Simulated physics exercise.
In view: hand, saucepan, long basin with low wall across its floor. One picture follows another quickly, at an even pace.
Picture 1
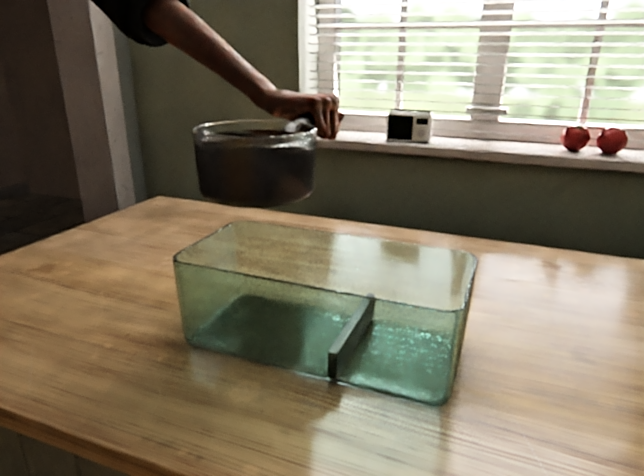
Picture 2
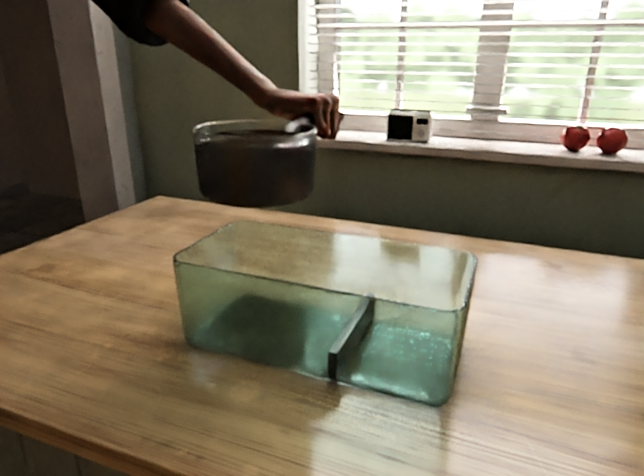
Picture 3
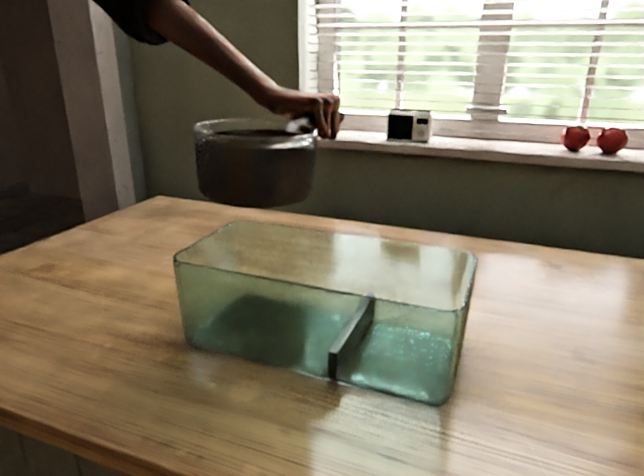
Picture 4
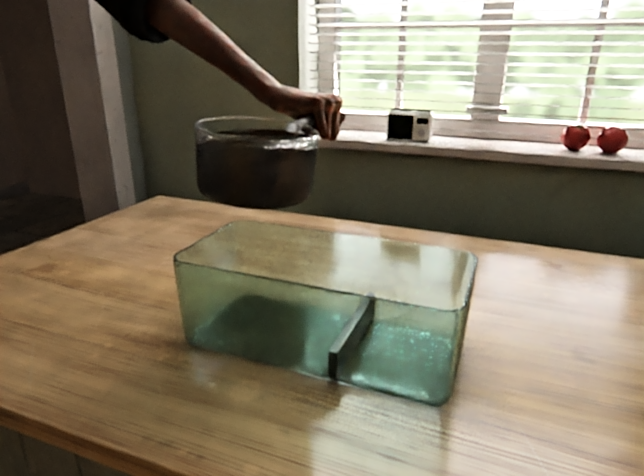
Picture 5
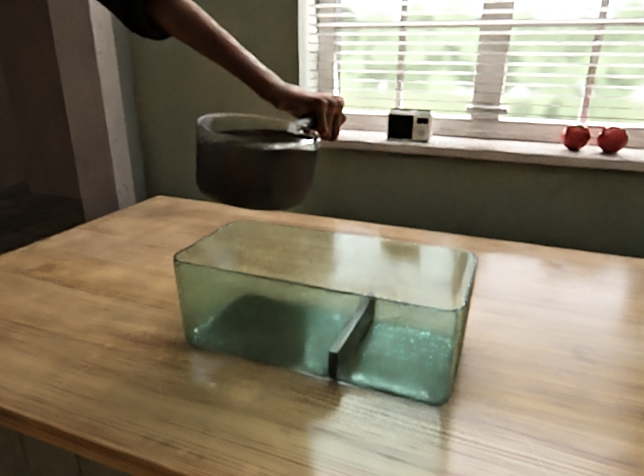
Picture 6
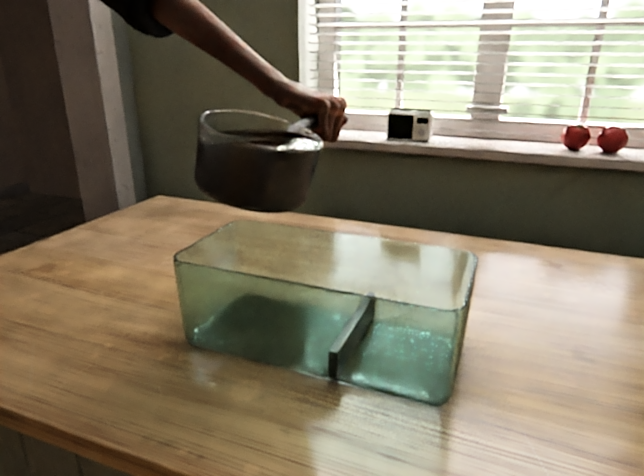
A hand held a dark pot above a long, greenish glass basin with a low wall across its floor, keeping it nearly level at first, then gradually tilted it down to the right.
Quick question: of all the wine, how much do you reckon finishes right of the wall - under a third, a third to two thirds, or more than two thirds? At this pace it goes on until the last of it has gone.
I'd say a third to two thirds.
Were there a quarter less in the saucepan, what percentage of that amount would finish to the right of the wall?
About 40 per cent.
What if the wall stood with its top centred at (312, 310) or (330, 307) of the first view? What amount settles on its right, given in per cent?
Well, it's close to 90 per cent for the first one, then 75 per cent for the other.
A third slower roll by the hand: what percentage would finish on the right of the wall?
Roughly 55 percent.
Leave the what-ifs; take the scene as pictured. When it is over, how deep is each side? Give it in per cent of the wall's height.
Levels: Left around 40 per cent, right around 70 per cent.
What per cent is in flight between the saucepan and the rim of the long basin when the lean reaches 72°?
That comes to near 30 percent.
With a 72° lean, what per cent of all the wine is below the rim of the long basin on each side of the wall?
Left side 5 in a hundred, right side 15 in a hundred.
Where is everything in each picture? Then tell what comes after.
In the first picture, it leans 0°; its right rim is at (310, 134); the wine meets the walls at (209, 135) and (310, 142); the long basin's rim runs from (206, 239) to (471, 282); the wall's top is at (354, 320).
In the second picture, it leans 1°; its right rim is at (311, 135); the wine meets the walls at (210, 134) and (311, 143).
In the third picture, it leans 2°; its right rim is at (312, 136); the wine meets the walls at (210, 133) and (312, 143).
In the fourth picture, it leans 5°; its right rim is at (313, 140); the wine meets the walls at (211, 133) and (313, 143).
In the fifth picture, it leans 9°; its right rim is at (314, 144); the wine meets the walls at (212, 134) and (315, 145).
In the sixth picture, it leans 14°; its right rim is at (316, 150); the wine meets the walls at (213, 134) and (317, 145).
A moment on, the saucepan is tipped part way and 54 per cent is still to pour, 3 is left of the wall and 13 right of it.
Next, the saucepan is tipped right over and 11 per cent is still to pour, 27 is left of the wall and 55 right of it.
Then the saucepan is tipped right over and 1 per cent is still to pour, 42 is left of the wall and 55 right of it.
Later the saucepan is tipped right over and 0 per cent is still to pour, 44 is left of the wall and 55 right of it.
At rest 45 per cent lies left of the wall, 55 right of it and 1 outside.
